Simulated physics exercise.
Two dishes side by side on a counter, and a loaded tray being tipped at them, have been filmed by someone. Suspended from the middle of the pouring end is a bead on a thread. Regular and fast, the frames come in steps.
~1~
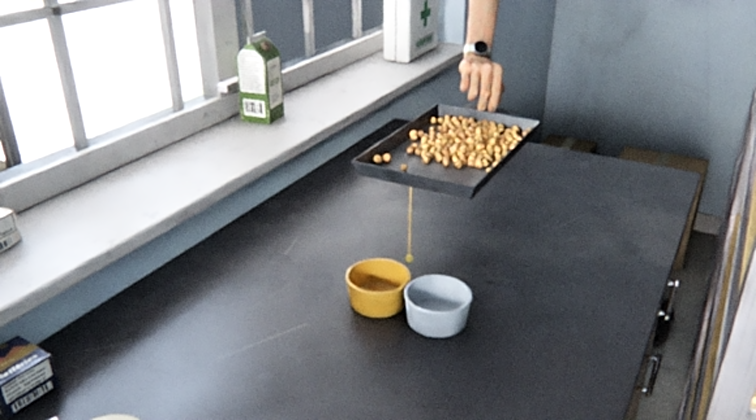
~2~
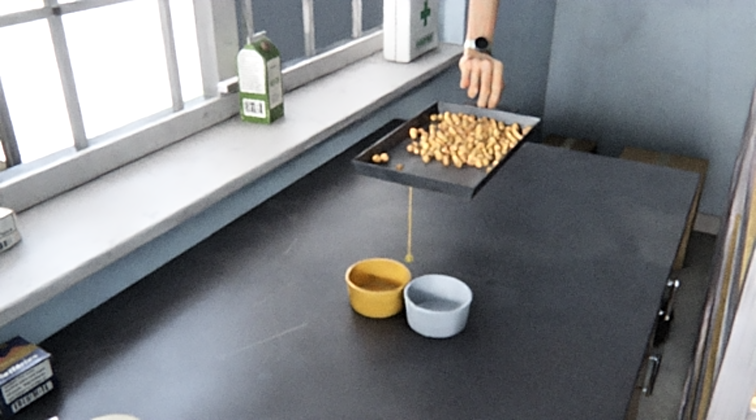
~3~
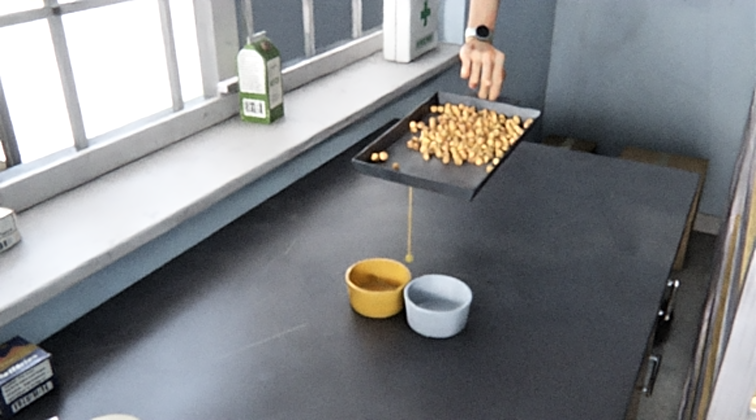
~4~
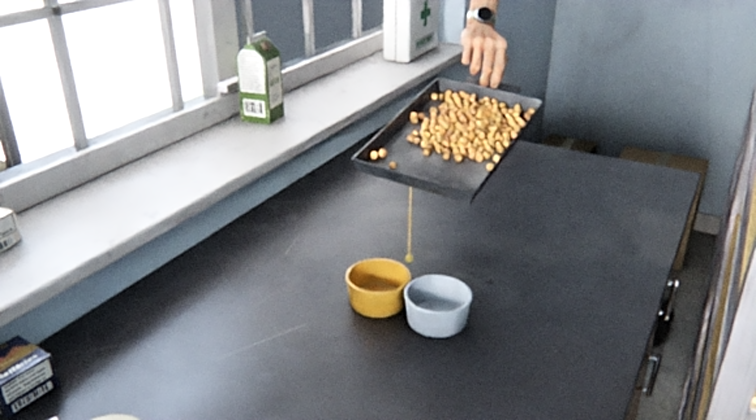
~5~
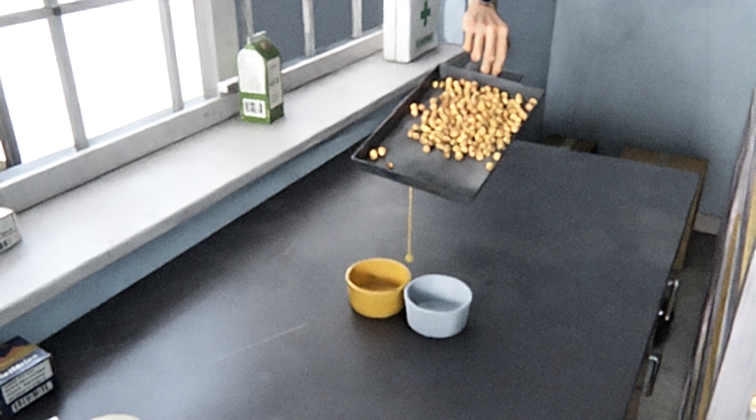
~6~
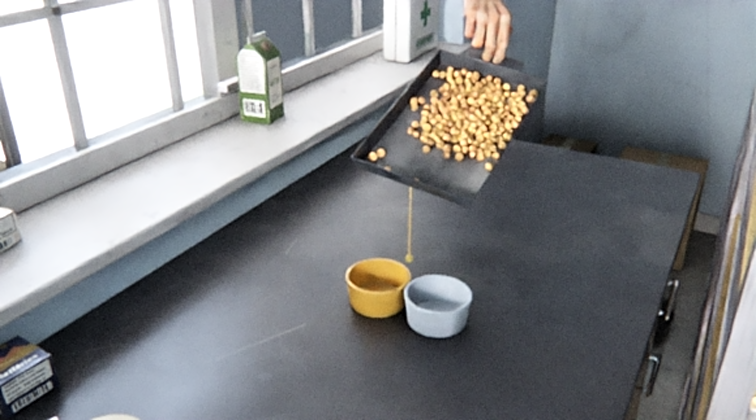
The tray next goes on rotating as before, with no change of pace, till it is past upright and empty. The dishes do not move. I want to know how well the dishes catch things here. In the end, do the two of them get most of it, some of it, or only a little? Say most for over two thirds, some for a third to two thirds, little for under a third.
They get some of it.
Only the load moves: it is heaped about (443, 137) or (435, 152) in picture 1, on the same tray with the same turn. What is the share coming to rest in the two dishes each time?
In turn 50 and 60 in a hundred.
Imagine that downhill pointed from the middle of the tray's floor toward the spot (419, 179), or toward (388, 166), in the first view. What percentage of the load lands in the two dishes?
I'd put it at some 40 % and then some 10 %.
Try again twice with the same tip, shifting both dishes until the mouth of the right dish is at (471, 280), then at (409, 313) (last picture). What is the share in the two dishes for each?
Some 20 percent in the first case, 10 percent in the second.
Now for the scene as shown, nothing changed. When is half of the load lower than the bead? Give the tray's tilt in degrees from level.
My estimate is some 85 degrees.
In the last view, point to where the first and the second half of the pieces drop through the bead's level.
At (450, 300) for the first part, then at (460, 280) for the others.
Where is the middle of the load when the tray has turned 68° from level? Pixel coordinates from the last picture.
I'd put it at about (450, 207).
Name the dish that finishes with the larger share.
Answer: The rightmost one.
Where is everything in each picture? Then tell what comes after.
In the first picture, corners of the pouring end at (358, 160) and (471, 185), level; middle of the load at (465, 141), round wooden beads; left dish at (363, 301); right dish at (424, 320); bead on its thread at (409, 259).
In the second picture, corners of the pouring end at (358, 160) and (471, 185), level; middle of the load at (465, 139).
In the third picture, corners of the pouring end at (358, 159) and (471, 187), tipped barely, lowest at the right corner; middle of the load at (465, 134).
In the fourth picture, corners of the pouring end at (358, 158) and (471, 190), tipped a little, lowest at the right corner; middle of the load at (466, 126).
In the fifth picture, corners of the pouring end at (358, 156) and (471, 193), tipped clearly, lowest at the right corner; middle of the load at (466, 118).
In the sixth picture, corners of the pouring end at (357, 155) and (471, 196), tipped clearly, lowest at the right corner; middle of the load at (467, 114), most on the move; left dish at (363, 301); right dish at (424, 320).
Soon, tray tipped steeply; about half on the tray; a small part in the right dish; a small part outside both; about a quarter in the air.
A while on, tray tipped past a quarter turn; a stray few on the tray; about half in the right dish; about half outside both; a small part in the air.
Towards the end, tray tipped past a quarter turn; about half in the right dish; about half outside both.
Finally, tray tipped past a quarter turn; about half in the right dish; none in the left dish; about half outside both.
